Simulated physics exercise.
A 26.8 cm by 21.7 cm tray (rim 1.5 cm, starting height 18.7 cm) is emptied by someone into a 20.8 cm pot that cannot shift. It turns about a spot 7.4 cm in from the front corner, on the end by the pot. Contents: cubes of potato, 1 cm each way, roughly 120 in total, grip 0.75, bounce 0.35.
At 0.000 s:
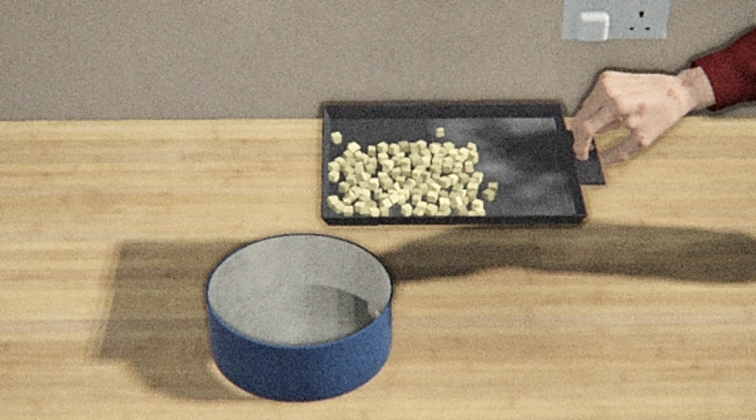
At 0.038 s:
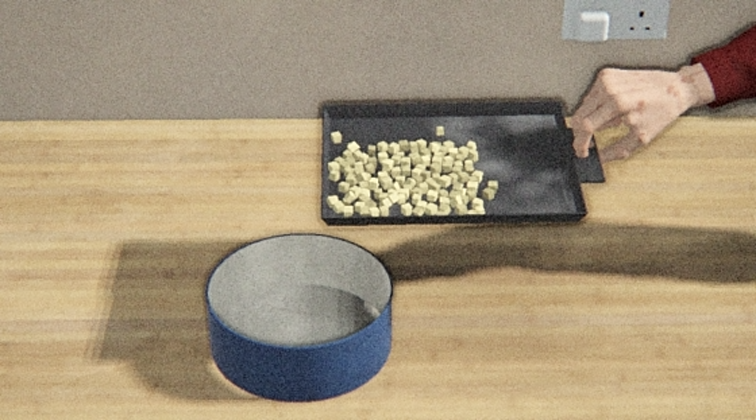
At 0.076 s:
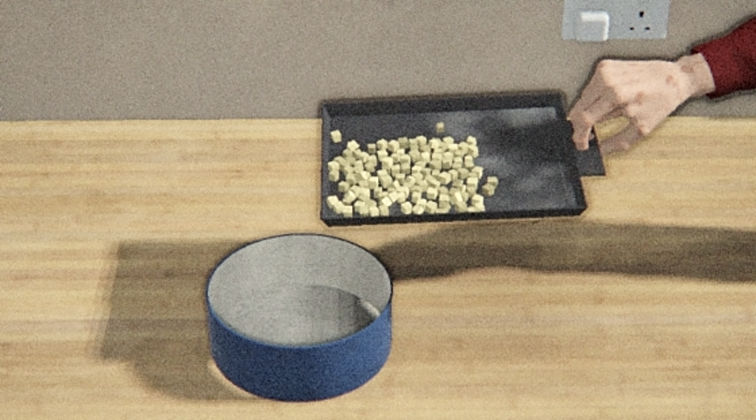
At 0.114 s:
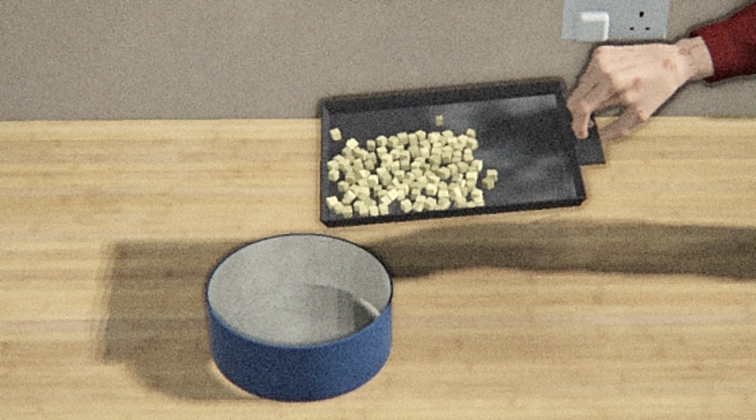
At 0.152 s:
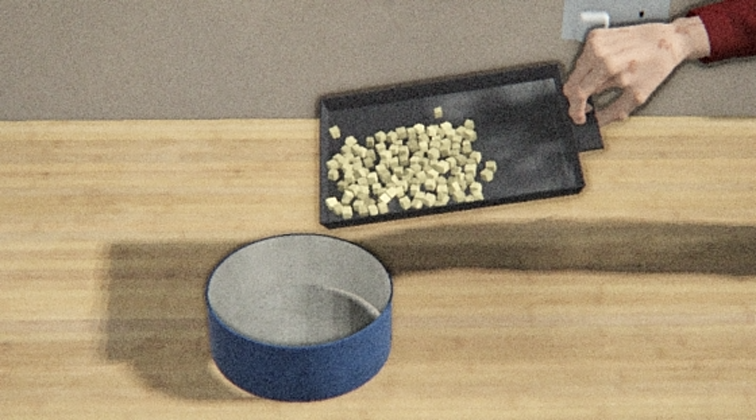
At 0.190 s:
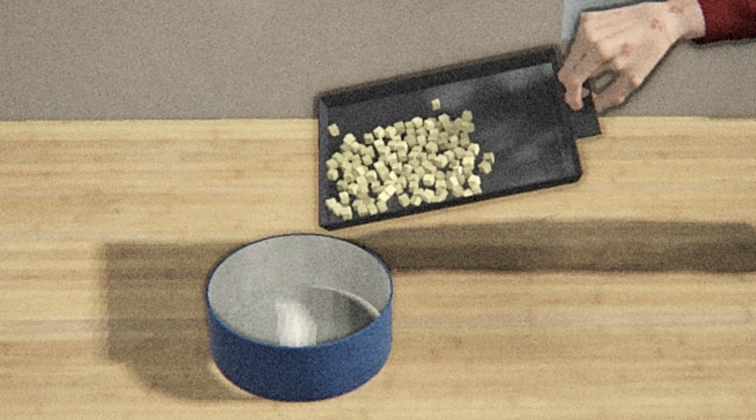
On a pale wooden worktop against a grey-brown wall, a hand in a red sleeve grips the right end of a dark tray of small pale cubes, behind a blue pot. The hand slowly, then more quickly, raises that end, tilting the tray down toward the left while the cubes stay clustered.
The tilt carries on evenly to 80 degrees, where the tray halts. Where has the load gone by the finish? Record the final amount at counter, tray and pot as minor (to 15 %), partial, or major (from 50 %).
Final: Counter minor, tray minor, pot major.
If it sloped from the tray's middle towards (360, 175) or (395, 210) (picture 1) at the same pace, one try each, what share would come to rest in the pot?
That would be close to 75 per cent, then close to 95 per cent.
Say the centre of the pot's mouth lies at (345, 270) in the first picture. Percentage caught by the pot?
Roughly 85 percent would end up there.
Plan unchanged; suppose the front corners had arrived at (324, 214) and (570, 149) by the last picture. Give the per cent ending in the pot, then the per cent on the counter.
Pot 70 % / counter 30 %.
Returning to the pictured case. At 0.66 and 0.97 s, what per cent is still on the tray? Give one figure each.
The figures go 100 and then 30.
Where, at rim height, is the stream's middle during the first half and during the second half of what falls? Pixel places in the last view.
At roughly (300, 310) first, later on at (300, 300).
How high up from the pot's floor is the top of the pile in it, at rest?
It gets to about 2.0 cm.
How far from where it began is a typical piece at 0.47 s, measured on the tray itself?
I'd say close to 2 centimetres.
Then, at 0.47 s, tilt 47 degrees; the tray holds 100 %, the pot 0 %.
After 0.66 s, tilt 68 degrees; the tray holds 100 %, the pot 0 %.
After 0.97 s, tilt 80 degrees; the tray holds 30 %, the pot 55 %.
By 2.2 s all is still; counter 0 %, tray 0 %, pot 100 %.
